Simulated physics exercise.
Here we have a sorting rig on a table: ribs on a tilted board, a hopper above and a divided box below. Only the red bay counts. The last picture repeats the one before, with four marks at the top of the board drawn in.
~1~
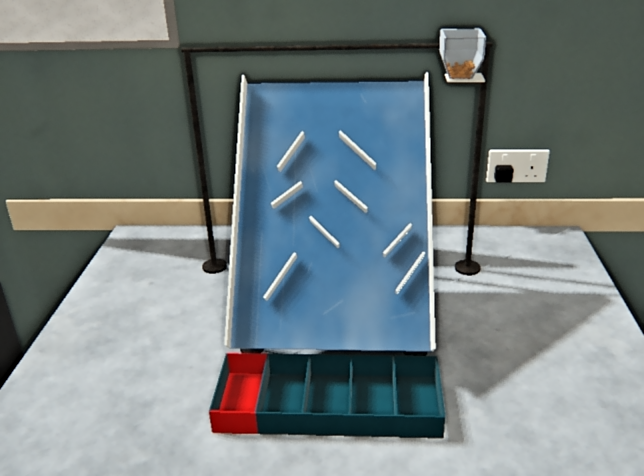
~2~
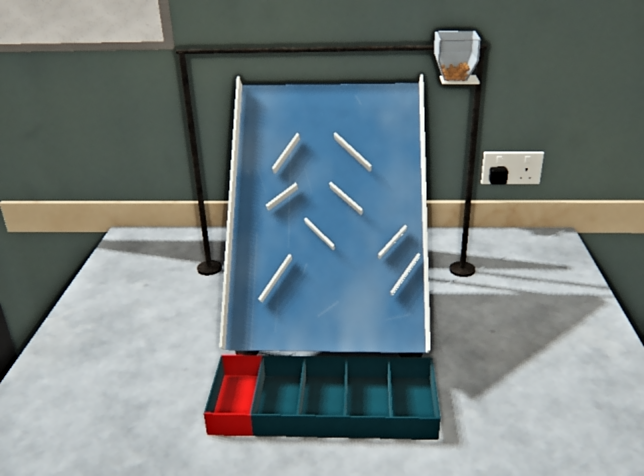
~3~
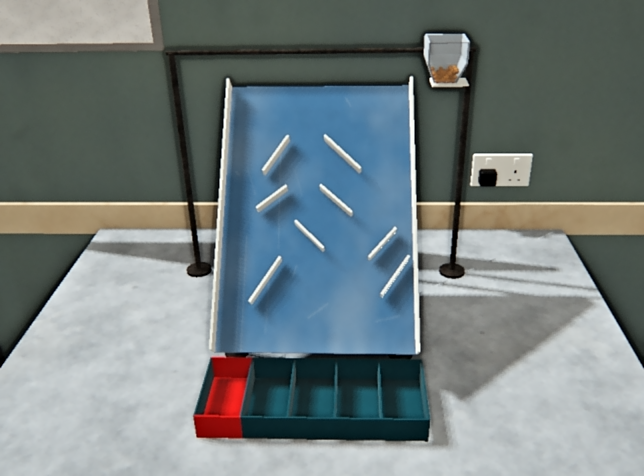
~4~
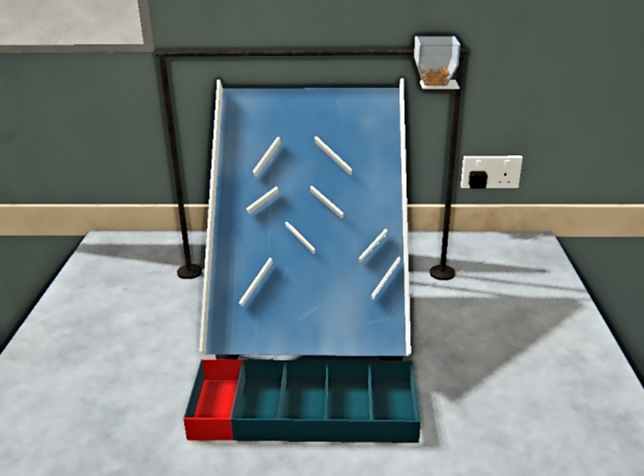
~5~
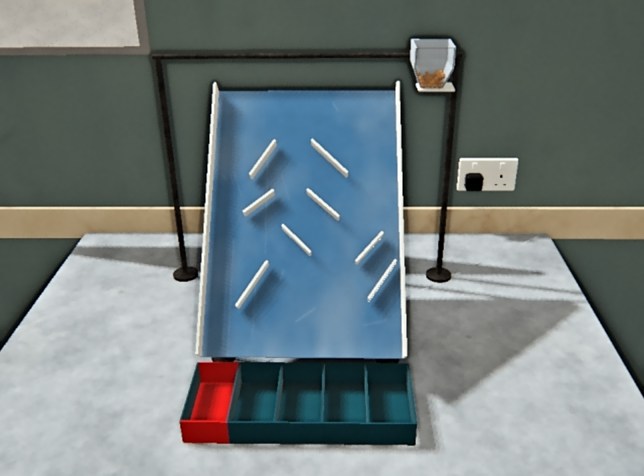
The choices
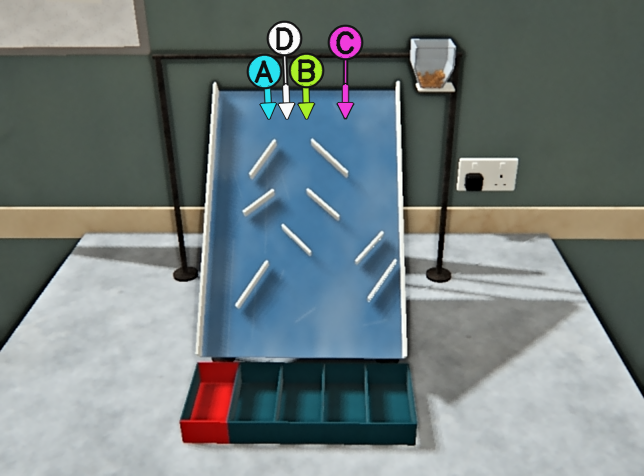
The clip opens on a tilted blue board with white ribs on a table, a small hopper of brown pieces at the upper right and a divided box below, its leftmost bay red. The view shifts slightly, so the whole rig drifts a little left, while nothing on it visibly moves.
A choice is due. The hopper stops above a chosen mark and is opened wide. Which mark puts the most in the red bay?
A.
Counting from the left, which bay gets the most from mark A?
The first.
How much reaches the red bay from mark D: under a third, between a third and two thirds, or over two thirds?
Under a third.
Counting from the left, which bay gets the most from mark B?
It is the fourth one.
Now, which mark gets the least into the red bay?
That would be C.
On the marked copy, mark A meets the board at (268, 113); mark B meets the board at (306, 112); mark C meets the board at (345, 112); mark D meets the board at (286, 113).
With A, about two thirds in the red bay, about a quarter in other bays, a small part outside the box.
With B, about a quarter in the red bay, most in other bays, a stray few held on the board.
With C, a stray few in the red bay, nearly all in other bays.
With D, about a quarter in the red bay, about two thirds in other bays, a small part outside the box.
